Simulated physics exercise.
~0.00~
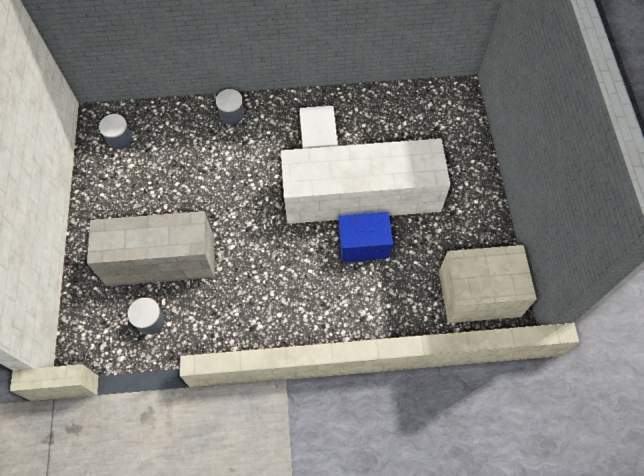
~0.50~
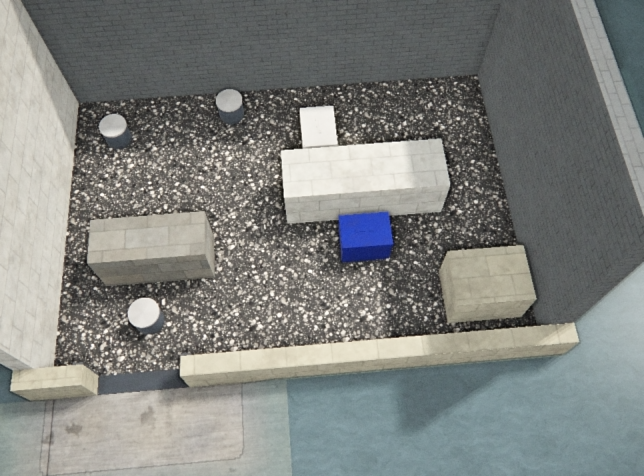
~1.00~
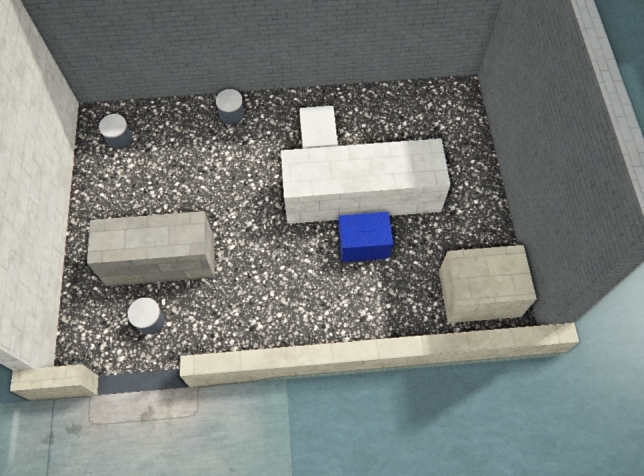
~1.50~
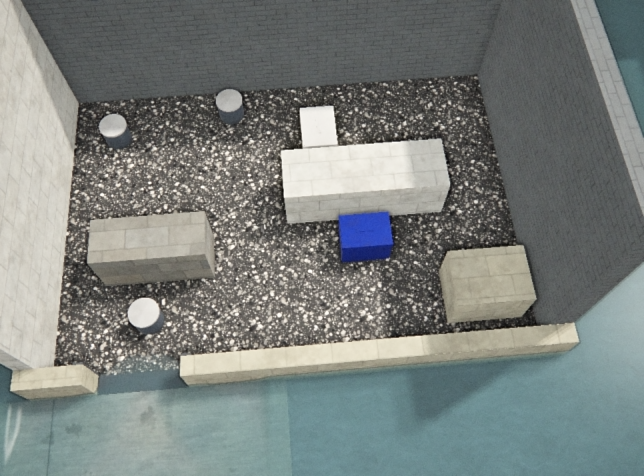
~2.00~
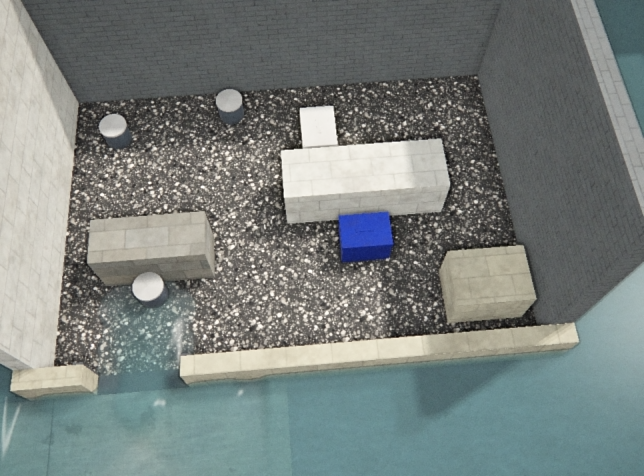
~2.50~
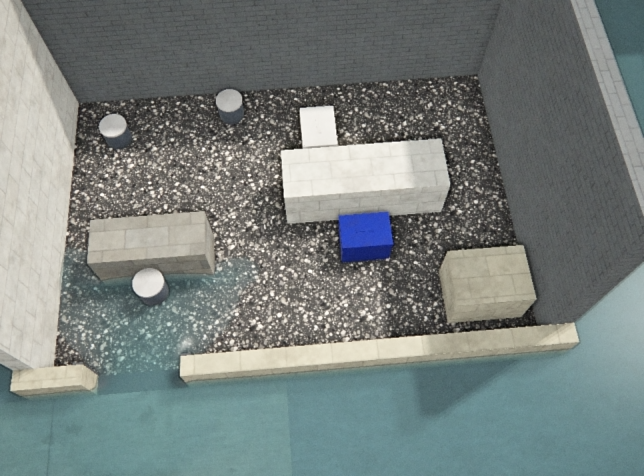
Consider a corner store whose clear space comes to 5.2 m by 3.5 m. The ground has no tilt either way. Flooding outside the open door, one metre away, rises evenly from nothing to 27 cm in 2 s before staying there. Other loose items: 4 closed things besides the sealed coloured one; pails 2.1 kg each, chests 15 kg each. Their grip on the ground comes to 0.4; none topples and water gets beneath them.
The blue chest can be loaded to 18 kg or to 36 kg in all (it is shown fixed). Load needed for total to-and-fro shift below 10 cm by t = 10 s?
It is going to need the bigger figure.
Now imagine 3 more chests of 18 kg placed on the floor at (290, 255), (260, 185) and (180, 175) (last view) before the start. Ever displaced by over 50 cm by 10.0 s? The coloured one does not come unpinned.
Answer by position: Outside the range; inside the range; inside the range.
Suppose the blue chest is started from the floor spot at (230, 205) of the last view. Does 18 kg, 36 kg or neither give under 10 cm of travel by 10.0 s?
Both loads work.
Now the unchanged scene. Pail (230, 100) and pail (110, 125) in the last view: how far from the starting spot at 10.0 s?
In that order: 300 cm, 200 cm.
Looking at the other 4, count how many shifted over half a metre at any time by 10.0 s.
That comes to 3.
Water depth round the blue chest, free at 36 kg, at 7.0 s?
Close to 9 cm deep.
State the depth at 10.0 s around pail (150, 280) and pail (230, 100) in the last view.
Depths: Near 17 cm, then near 7 cm.
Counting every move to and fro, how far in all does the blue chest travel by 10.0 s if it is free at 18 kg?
About 300 cm altogether.
After 3.5 s the blue chest would be 0 cm from its start with 18 kg and 0 cm from its start with 36 kg; 3 cm of water round it then.
After 4.5 s the blue chest would be 18 cm from its start with 18 kg and 0 cm from its start with 36 kg; 5 cm of water round it then.
After 7.0 s the blue chest would be 91 cm from its start with 18 kg and 0 cm from its start with 36 kg; 9 cm of water round it then.
After 10.0 s the blue chest would be 195 cm from its start with 18 kg and 3 cm from its start with 36 kg; 14 cm of water round it then.
